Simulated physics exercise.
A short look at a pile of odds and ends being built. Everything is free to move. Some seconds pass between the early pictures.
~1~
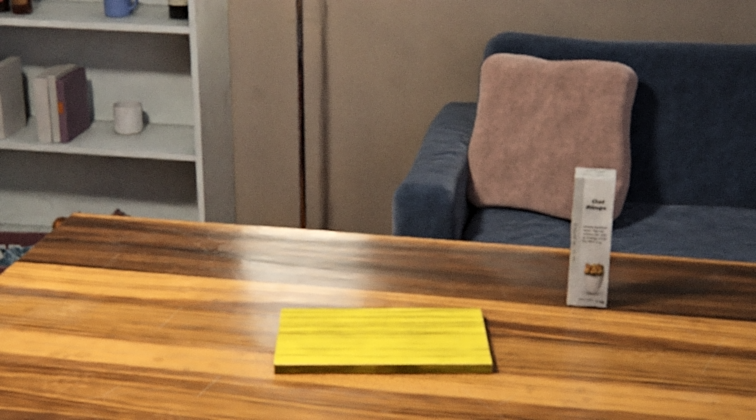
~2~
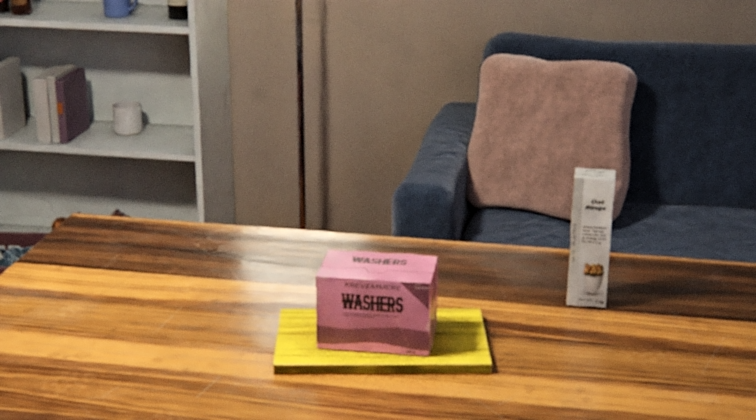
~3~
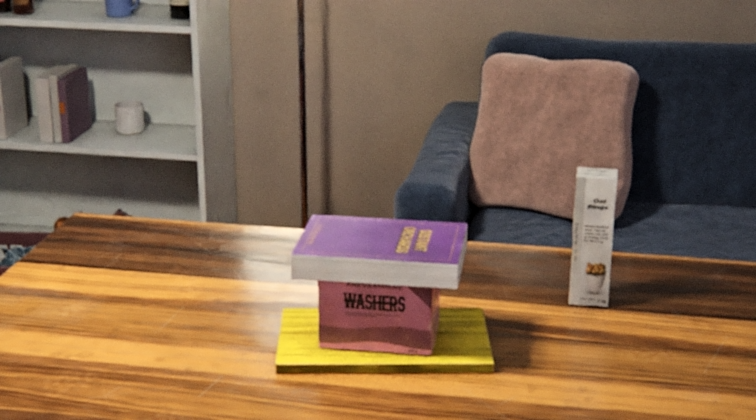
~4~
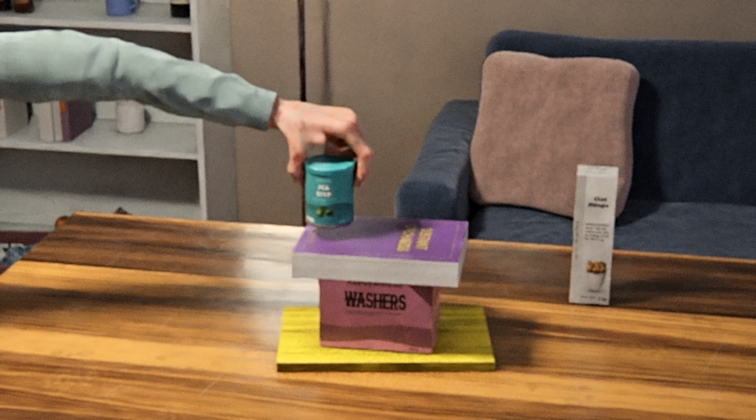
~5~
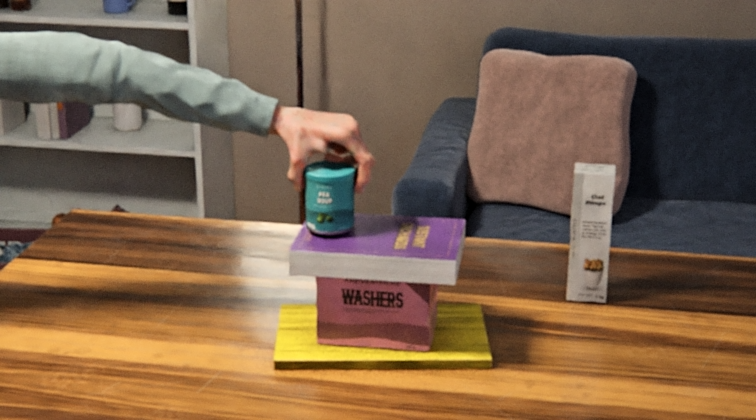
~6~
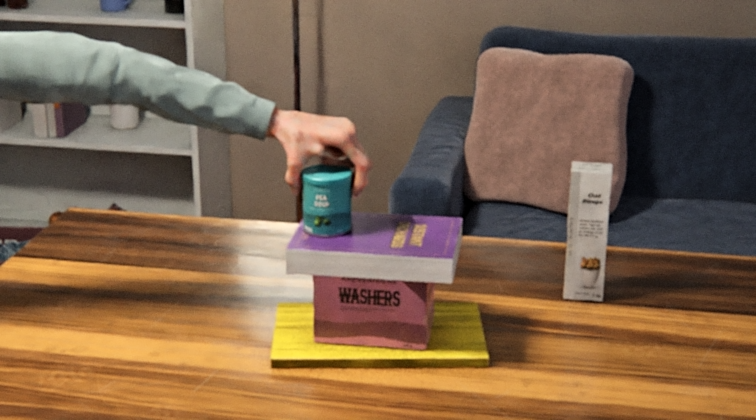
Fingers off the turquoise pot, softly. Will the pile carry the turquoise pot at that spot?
It holds.
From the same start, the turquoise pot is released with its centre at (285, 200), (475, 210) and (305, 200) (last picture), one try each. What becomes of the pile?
First, it loses its balance; second, it comes apart; third, it keeps its balance.
Then, 0.20 s after the last picture, nothing has stirred.
Then, 0.50 s after the last picture, turquoise pot resting near (327, 201).
At rest, all 5 in place. Seen from the same camera at the end, turquoise pot near (327, 201). The pile keeps its balance.
